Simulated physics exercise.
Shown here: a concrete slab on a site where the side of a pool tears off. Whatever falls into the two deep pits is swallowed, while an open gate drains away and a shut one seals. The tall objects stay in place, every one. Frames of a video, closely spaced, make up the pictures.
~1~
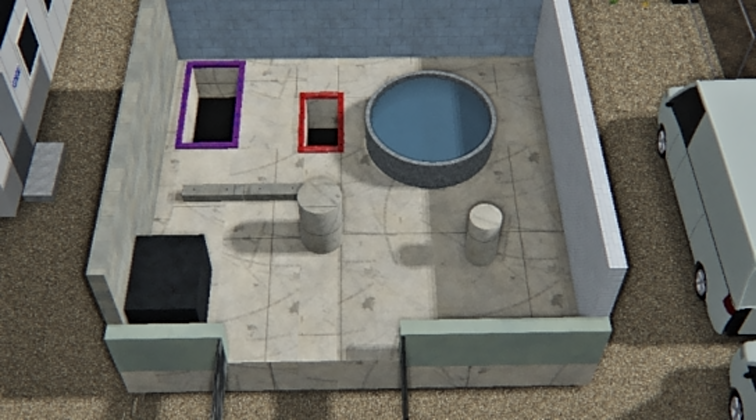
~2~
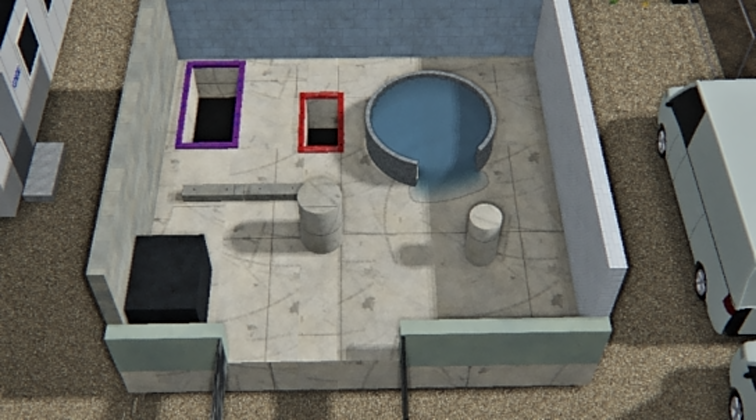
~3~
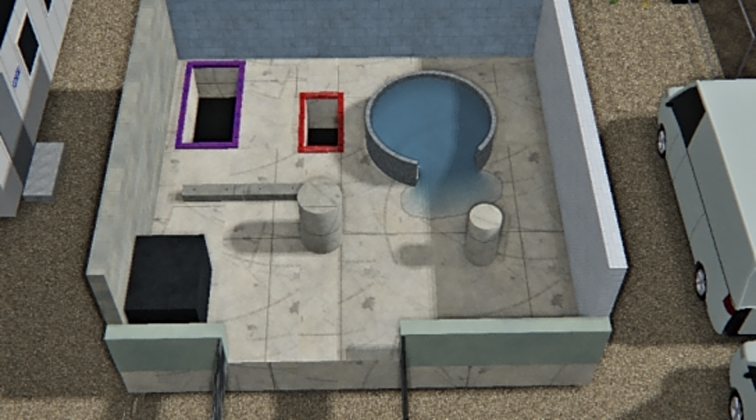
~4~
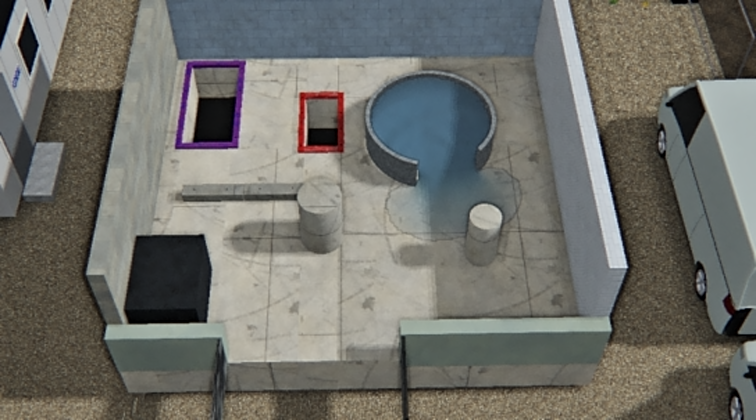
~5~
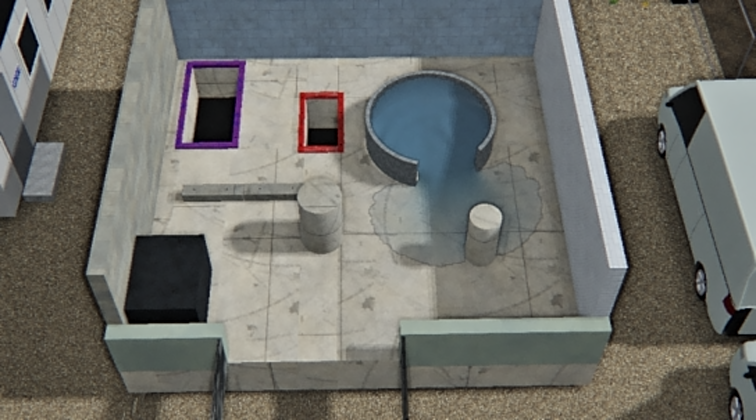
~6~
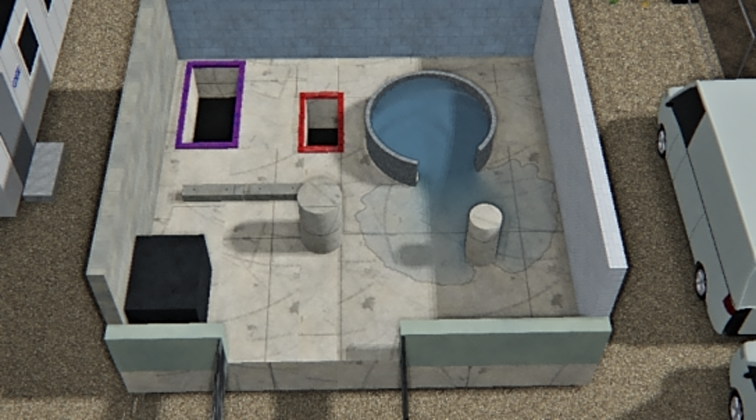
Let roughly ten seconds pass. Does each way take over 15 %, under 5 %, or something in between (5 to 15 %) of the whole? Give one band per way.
Result: As it plays out the gate goes past fifteen per cent, as it plays out the purple pit never reaches five per cent, as it plays out the red pit never reaches five per cent.
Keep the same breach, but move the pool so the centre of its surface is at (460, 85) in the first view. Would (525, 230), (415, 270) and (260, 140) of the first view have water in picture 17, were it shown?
Spot one wetted, spot two wetted, spot three unwetted.
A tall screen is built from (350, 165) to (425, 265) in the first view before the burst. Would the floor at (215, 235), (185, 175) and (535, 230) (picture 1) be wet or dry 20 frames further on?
Running through them in order, the first comes out free from flooding, the second free from flooding and the last taken by the flood.
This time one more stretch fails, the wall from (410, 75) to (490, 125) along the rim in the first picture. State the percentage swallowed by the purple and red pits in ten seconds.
In percent: Purple 12, red 4.
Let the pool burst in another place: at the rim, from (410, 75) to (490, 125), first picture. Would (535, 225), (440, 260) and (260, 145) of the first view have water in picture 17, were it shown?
Soaked, then unsoaked, then unsoaked.
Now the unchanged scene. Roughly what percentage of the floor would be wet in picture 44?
Roughly 60 per cent.
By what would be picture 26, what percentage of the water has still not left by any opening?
I'd estimate close to 92 per cent.
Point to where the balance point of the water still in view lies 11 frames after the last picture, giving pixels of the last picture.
About (453, 197) in the last view.
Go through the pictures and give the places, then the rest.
The round pool at (430, 119) is whole and still, in the first picture.
Water pours out at (449, 177) and has run to (483, 176), in the second picture.
The front is at (410, 209), out from the gap at (449, 178), in the third picture.
Water pours out at (449, 179) and has run to (407, 229), in the fourth picture.
Water pours out at (449, 179) and has run to (513, 245), in the fifth picture.
The front is at (520, 266), out from the gap at (449, 178), in the sixth picture.
A moment on, water covers 25 % of the floor; the gate 0 %, the purple pit 0 %, the red pit 0 %.
Next, water covers 30 % of the floor; the gate 1 %, the purple pit 0 %, the red pit 0 %.
Then, water covers 35 % of the floor; the gate 8 %, the purple pit 0 %, the red pit 0 %.
Later, water covers 60 % of the floor; the gate 17 %, the purple pit 0 %, the red pit 0 %.
In the end, water covers 80 % of the floor; the gate 27 %, the purple pit 0 %, the red pit 0 %.
